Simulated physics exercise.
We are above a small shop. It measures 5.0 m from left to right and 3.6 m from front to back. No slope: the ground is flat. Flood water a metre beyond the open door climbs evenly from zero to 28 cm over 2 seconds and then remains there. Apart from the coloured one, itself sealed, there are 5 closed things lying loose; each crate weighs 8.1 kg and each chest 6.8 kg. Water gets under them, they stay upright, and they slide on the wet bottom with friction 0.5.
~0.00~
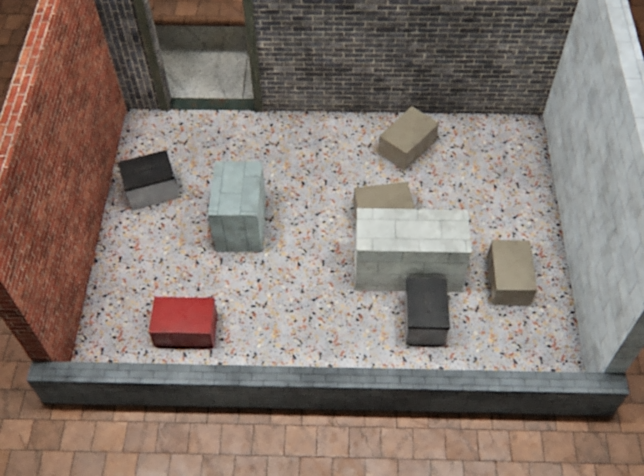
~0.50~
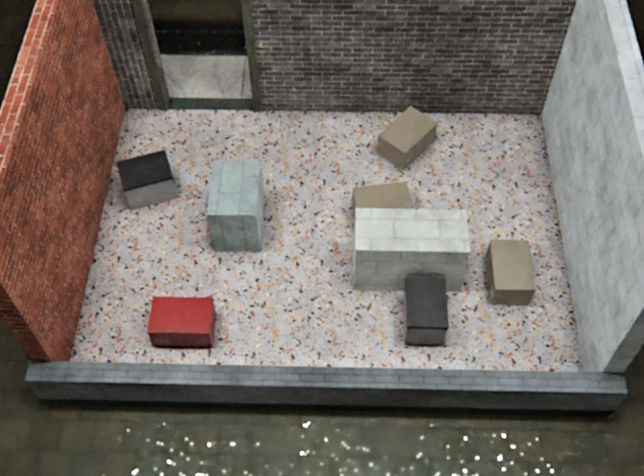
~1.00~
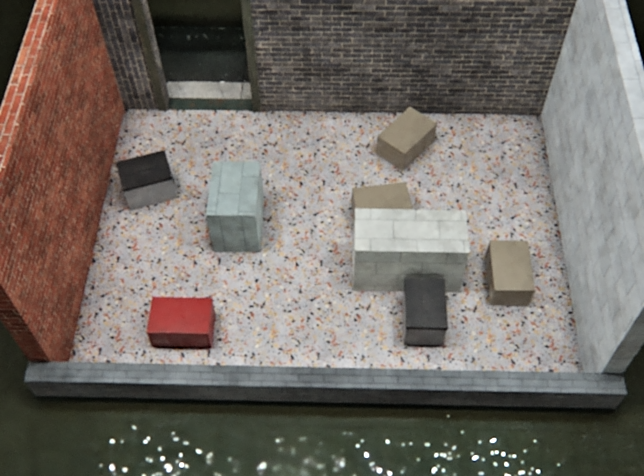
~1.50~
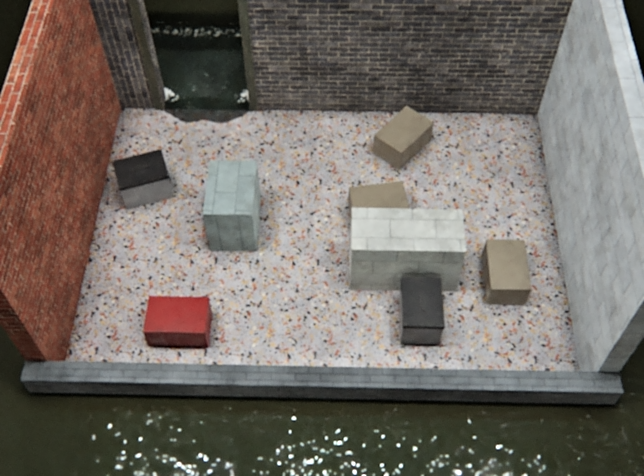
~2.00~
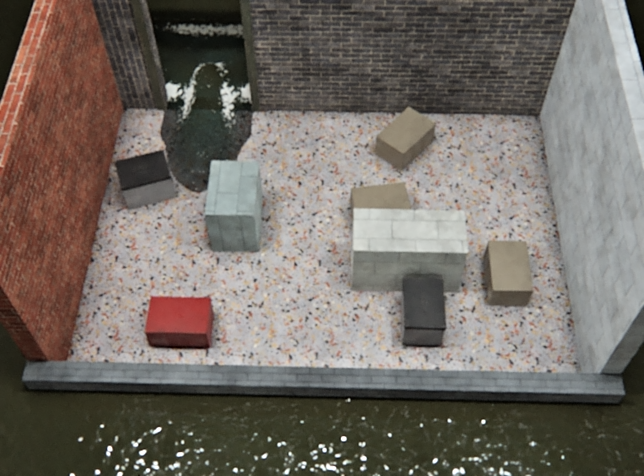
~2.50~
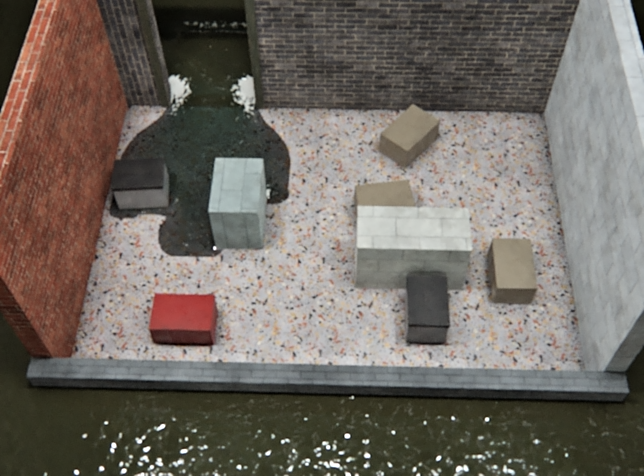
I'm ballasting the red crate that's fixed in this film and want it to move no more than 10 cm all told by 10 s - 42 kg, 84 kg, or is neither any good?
Go with 84 kg.
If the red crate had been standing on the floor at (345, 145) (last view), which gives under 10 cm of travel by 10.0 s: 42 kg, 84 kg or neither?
Note: Both OK.
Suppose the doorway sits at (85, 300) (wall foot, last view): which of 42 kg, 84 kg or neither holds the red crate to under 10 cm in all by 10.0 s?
In that setup just the second mass works.
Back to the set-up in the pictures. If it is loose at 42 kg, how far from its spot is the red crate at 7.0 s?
It would be some 40 cm from its spot.
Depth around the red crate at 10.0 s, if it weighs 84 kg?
About 12 cm.
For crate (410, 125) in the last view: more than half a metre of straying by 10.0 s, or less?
Result: Threshold not reached.
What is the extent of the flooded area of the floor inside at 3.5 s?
At that time the wet patch spans about 7.5 m2.
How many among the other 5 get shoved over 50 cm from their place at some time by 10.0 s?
I get 3.
After 3.5 s the red crate would be 0 cm from its start with 42 kg and 0 cm from its start with 84 kg; 6 cm of water round it then.
After 4.5 s the red crate would be 0 cm from its start with 42 kg and 0 cm from its start with 84 kg; 6 cm of water round it then.
After 7.0 s the red crate would be 40 cm from its start with 42 kg and 0 cm from its start with 84 kg; 11 cm of water round it then.
After 10.0 s the red crate would be 148 cm from its start with 42 kg and 0 cm from its start with 84 kg; 12 cm of water round it then.
